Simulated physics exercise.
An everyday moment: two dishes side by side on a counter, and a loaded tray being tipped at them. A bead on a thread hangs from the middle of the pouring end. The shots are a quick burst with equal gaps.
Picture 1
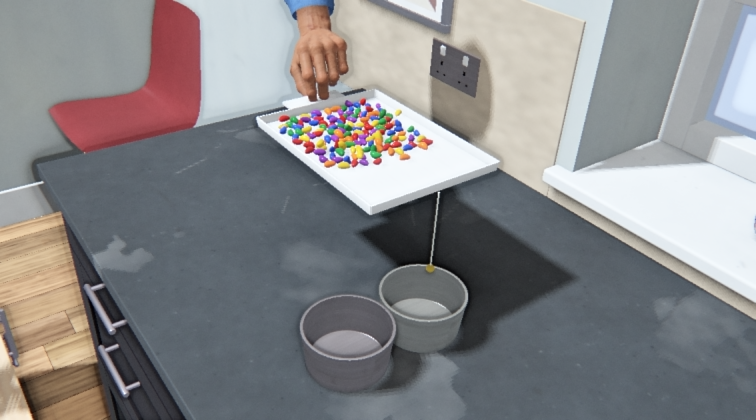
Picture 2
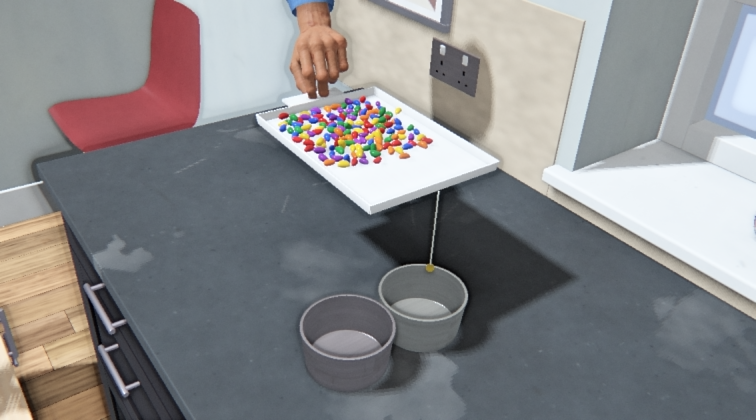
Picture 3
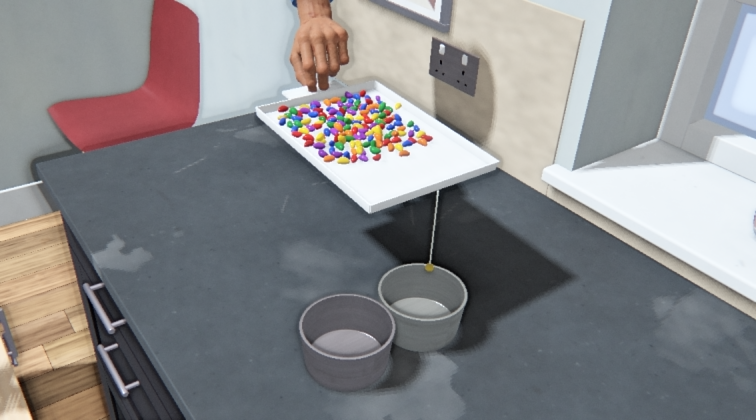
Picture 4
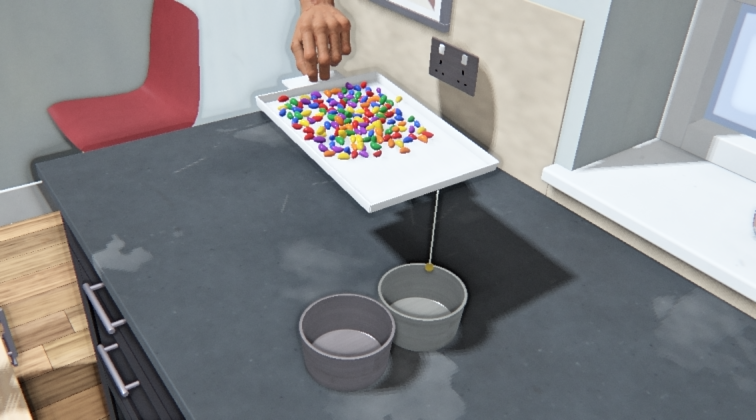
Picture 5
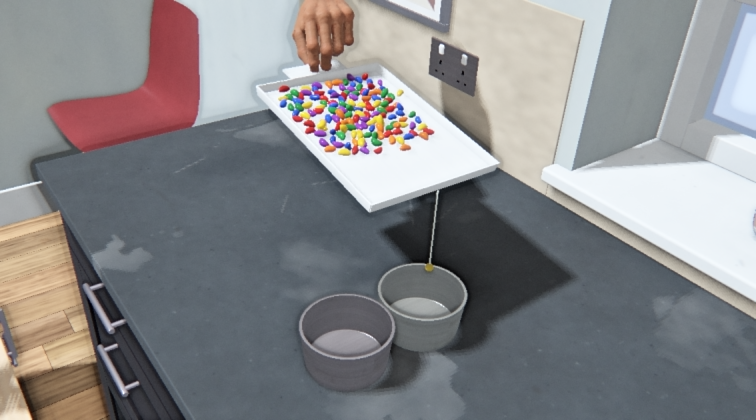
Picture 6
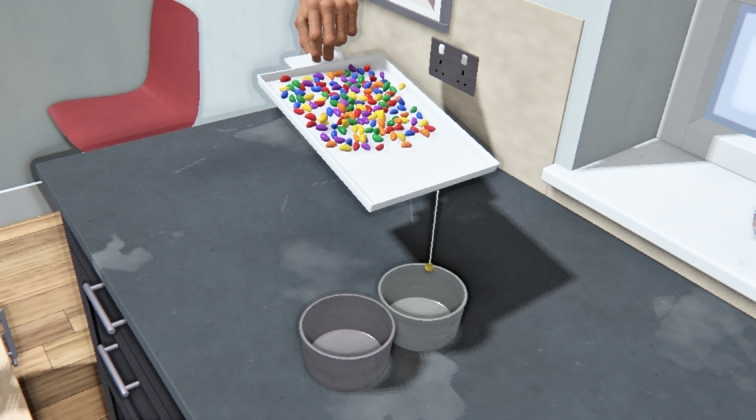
On a dark kitchen counter, two empty grey dishes sit still side by side while a hand above them gradually raises the far end of a white tray of colourful jelly beans, steepening its slant slightly toward the viewer.
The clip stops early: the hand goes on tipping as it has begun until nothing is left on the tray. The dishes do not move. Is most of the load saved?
They take only the smaller part between them.
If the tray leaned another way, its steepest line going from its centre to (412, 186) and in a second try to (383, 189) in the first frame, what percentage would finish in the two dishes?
In turn 60 and 80 in a hundred.
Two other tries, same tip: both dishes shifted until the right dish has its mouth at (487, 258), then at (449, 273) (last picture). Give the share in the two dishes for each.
The first gives 60 %, the second 40 %.
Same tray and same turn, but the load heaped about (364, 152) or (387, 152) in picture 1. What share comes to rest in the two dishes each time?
Roughly 20 per cent, and 30 per cent.
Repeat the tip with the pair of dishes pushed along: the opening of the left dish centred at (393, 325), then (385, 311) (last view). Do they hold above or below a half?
In turn: The larger part; most of it.
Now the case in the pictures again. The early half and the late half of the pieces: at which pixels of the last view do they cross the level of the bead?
Around (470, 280) and then (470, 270).
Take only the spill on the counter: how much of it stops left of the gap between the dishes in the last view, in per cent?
Near 0 %.
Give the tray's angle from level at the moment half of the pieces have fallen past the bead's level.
Around 110° of tilt.
Soon after the last picture, tray tipped steeply; most on the tray; a stray few outside both; a small part in the air.
A little later, tray tipped right over; about half on the tray; a small part in the right dish; about a quarter outside both; a small part in the air.
Later still, tray tipped past a quarter turn; about a third in the right dish; about two thirds outside both.
At rest, tray tipped past a quarter turn; none in the left dish; about a third in the right dish; about two thirds outside both.
